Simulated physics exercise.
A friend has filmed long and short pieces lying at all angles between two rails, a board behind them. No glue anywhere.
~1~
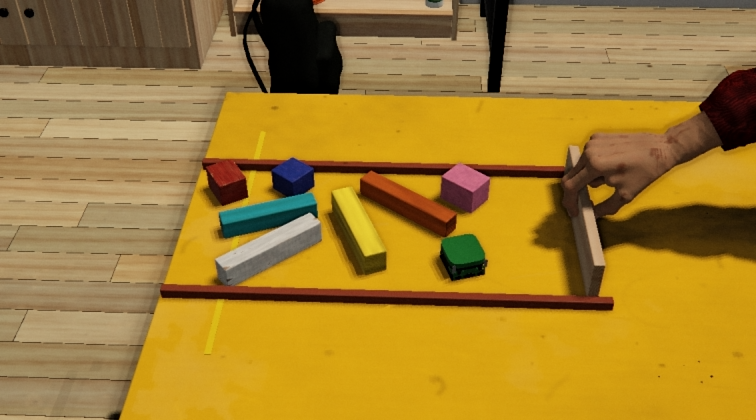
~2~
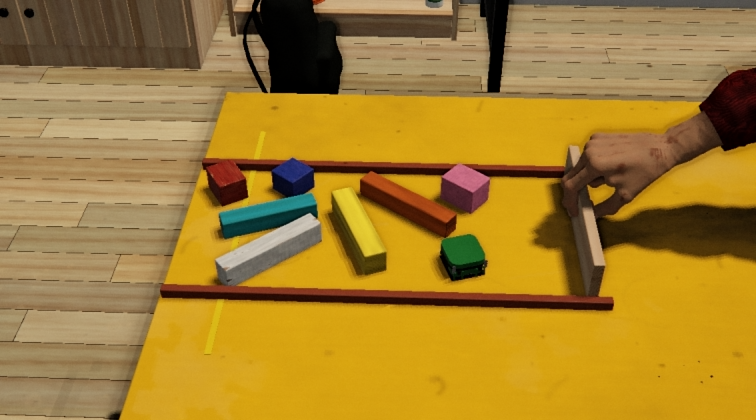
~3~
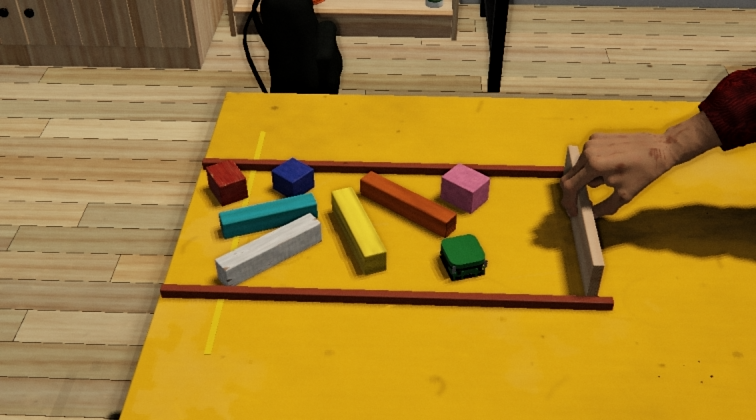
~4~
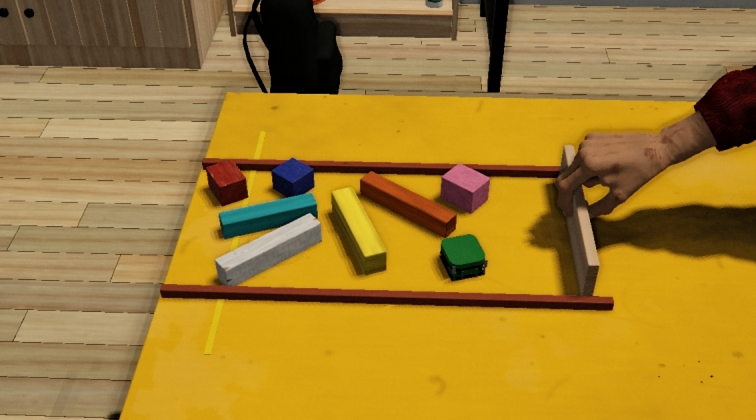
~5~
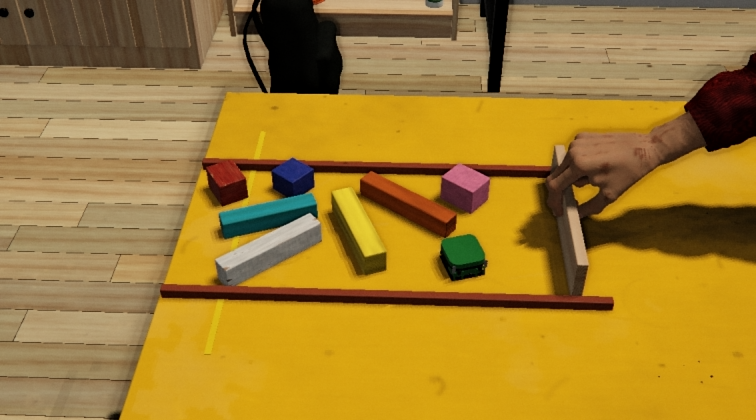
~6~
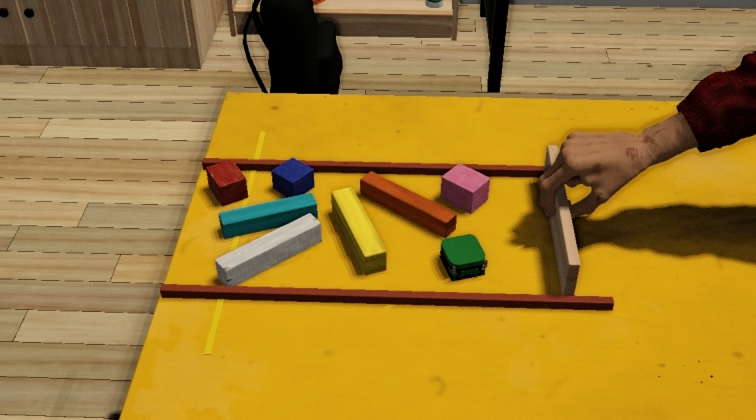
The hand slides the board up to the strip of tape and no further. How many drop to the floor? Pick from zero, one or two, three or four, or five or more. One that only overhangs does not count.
The number that fall off is three or four.
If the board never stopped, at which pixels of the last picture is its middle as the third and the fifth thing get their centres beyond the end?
Near (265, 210) and (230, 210).
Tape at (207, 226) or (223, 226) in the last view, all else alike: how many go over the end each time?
It would be 6 and 5.
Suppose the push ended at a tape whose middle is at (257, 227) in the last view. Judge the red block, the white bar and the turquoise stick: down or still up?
The red block drops off, the white bar is lost, the turquoise stick falls.
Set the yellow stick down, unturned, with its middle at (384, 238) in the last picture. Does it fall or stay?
Then it does not fall.
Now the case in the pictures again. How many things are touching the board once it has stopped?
3 of them.
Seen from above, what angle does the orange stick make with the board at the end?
Near 25 degrees.
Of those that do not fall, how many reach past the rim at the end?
That would be 2.
Soon after, none off yet; red block at rest near (227, 183); turquoise stick at rest near (269, 215); white bar at rest near (270, 250).
In the end, the number that fall off is three or four; gone, blue block, white bar, turquoise stick and red block.
